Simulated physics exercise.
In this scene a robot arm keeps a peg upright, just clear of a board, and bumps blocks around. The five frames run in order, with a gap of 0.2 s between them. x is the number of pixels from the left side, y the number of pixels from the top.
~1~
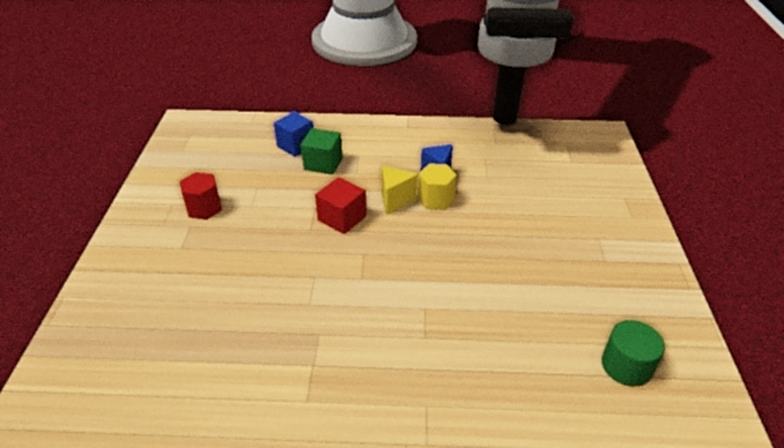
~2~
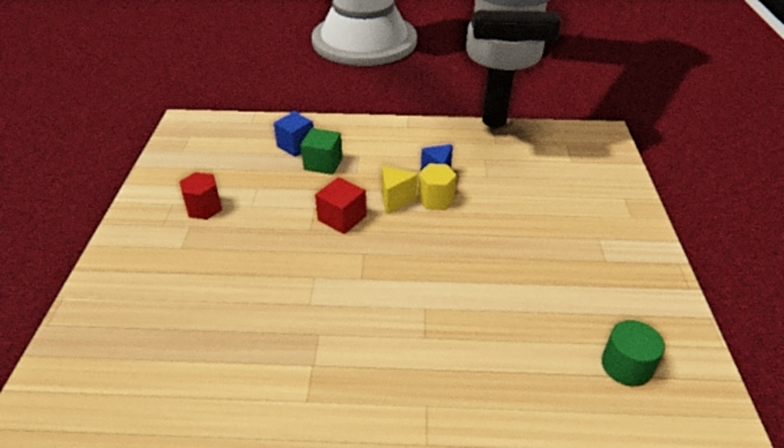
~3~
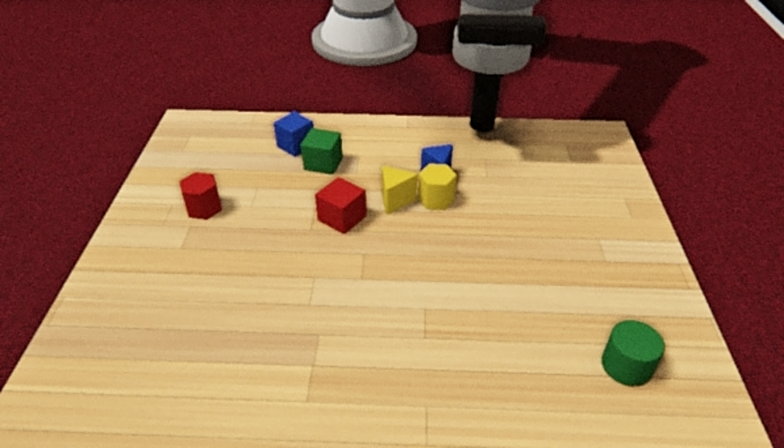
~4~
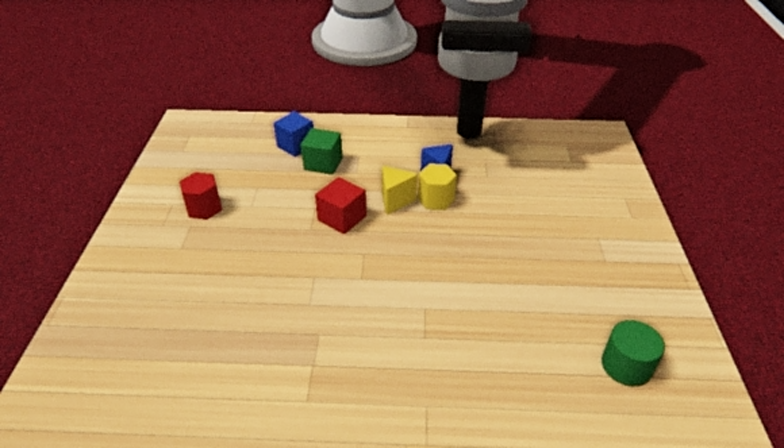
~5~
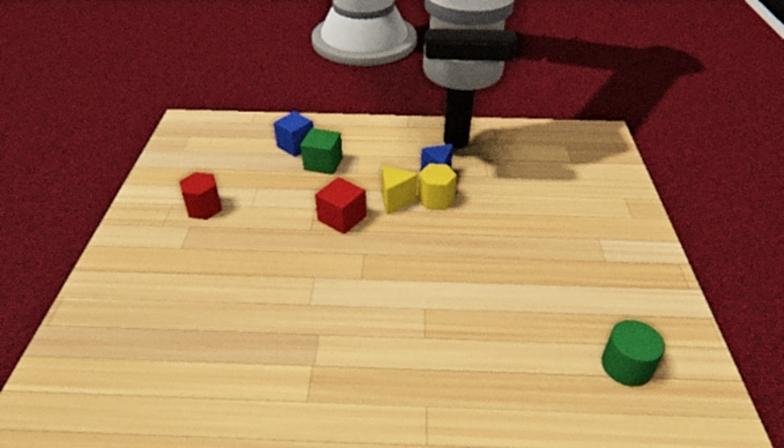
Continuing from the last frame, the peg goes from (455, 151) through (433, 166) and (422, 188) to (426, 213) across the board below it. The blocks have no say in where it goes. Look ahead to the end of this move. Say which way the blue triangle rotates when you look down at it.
It rotates counterclockwise.
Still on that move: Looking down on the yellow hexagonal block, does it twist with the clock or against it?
Spins clockwise.
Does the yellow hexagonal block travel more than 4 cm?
Final answer: Yes.
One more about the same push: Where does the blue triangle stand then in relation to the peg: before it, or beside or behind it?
The peg has lost it.
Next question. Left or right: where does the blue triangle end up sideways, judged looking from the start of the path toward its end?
Shifts left.
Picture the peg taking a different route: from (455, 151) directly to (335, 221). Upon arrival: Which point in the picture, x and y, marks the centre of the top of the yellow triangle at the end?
The middle of its upper face should be somewhere near (388, 188).
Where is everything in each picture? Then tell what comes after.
The first frame shows tip of the peg (505, 118), middles of tops, red square (340, 191), yellow triangle (396, 175), yellow hexagonal block (438, 173), blue triangle (439, 151).
The second frame shows peg (494, 121), nothing pushed.
The third frame shows peg (482, 126), nothing pushed.
The fourth frame shows peg (469, 132), nothing pushed.
The fifth frame shows peg (456, 141), red square (340, 191), yellow triangle (396, 175), yellow hexagonal block (438, 173), blue triangle (439, 151).
What follows on the original path. One third of the way, peg (433, 157); yellow hexagonal block (438, 177); blue triangle (439, 156).
Two thirds of the way, peg (423, 178); yellow hexagonal block (441, 187), turned 45° clockwise; blue triangle (448, 169), turned 45° anticlockwise.
At the end, peg (427, 203); red square unmoved; yellow triangle (395, 181), turned 50° clockwise; yellow hexagonal block (455, 202), turned 30° clockwise; blue triangle (454, 172), turned 65° anticlockwise.
